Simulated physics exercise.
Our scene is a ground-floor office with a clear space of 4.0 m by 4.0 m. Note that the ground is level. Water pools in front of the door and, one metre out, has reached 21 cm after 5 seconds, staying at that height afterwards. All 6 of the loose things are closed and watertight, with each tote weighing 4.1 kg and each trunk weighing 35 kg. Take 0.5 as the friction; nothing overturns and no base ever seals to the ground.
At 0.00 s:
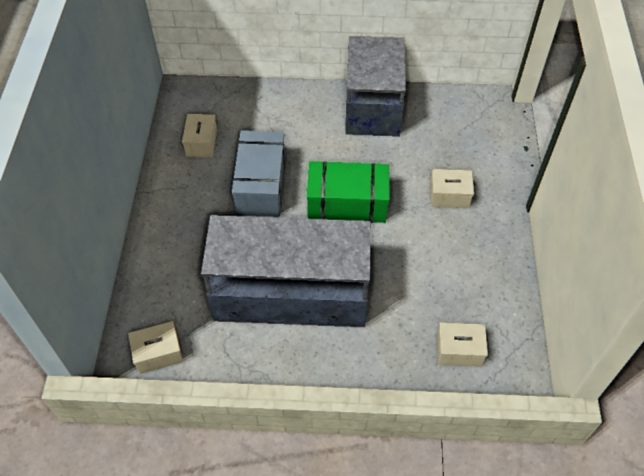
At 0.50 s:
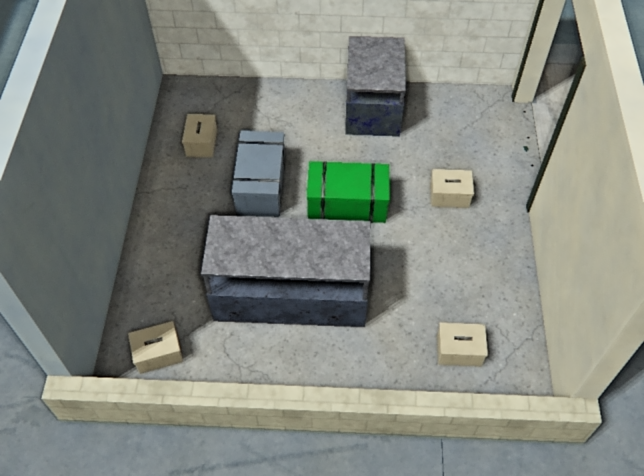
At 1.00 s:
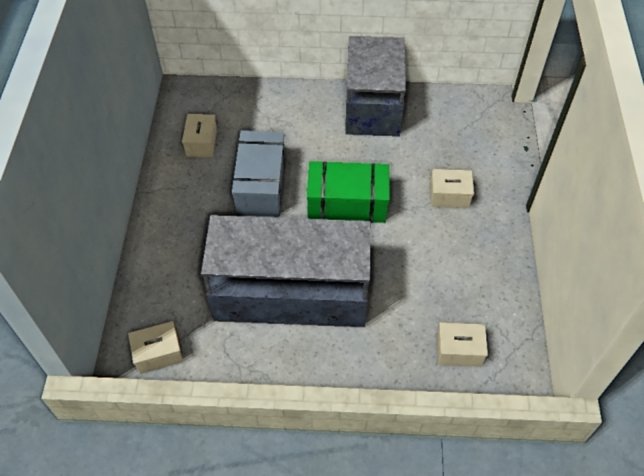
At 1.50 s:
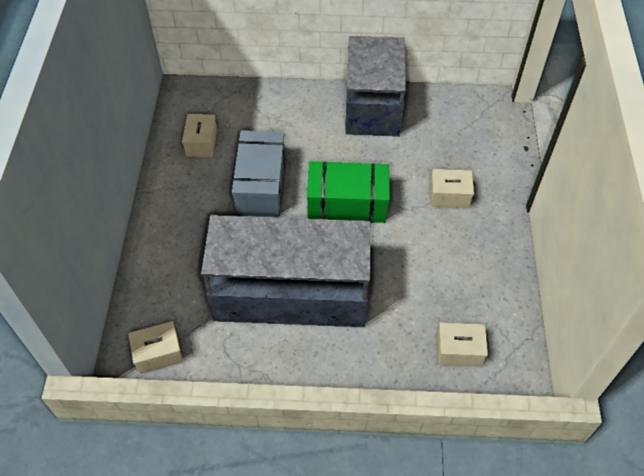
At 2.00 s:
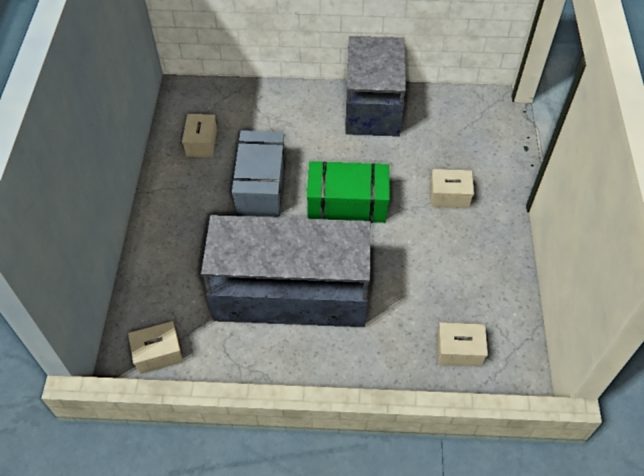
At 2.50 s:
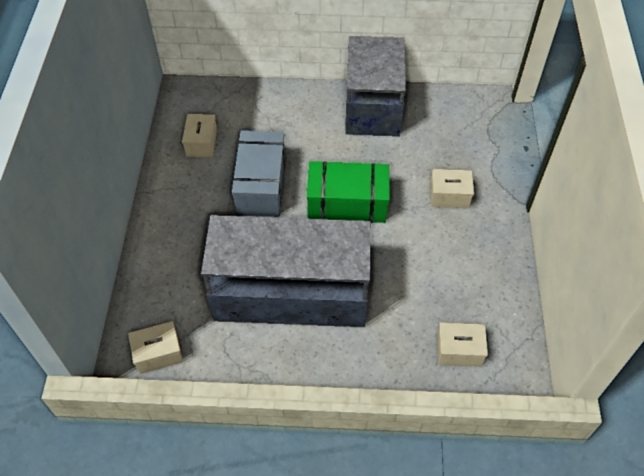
Water spreads over the ground outside, then enters through the doorway at the right.
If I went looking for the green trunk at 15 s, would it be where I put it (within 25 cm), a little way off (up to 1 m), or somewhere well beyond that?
You would find it well beyond that.
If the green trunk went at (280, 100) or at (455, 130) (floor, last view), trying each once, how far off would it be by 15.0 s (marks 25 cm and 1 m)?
Run 1 - well off; run 2 - well off.
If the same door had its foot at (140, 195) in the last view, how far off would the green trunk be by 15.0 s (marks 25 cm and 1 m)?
Then the green trunk is swept a long way.
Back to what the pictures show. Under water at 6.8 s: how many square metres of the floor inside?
At that time the wet patch spans about 9.5 m2.
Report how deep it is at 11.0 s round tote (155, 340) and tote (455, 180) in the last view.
Roughly 8 and 4 cm.
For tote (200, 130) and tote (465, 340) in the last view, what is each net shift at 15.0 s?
First 80 cm, then 100 cm.
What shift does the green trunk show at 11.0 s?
By then it has shifted roughly 200 cm.
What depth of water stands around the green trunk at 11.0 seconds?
Roughly 11 cm at that moment.
After 3.5 s the green trunk is near (348, 180), 0.0 m from its start, aground; 0 afloat.
After 6.8 s the green trunk is near (340, 196), 0.2 m from its start, aground; 0 afloat.
After 11.0 s the green trunk is near (149, 254), 2.0 m from its start, afloat; 5 afloat.
After 15.0 s the green trunk is near (464, 365), 2.2 m from its start, afloat; 6 afloat.
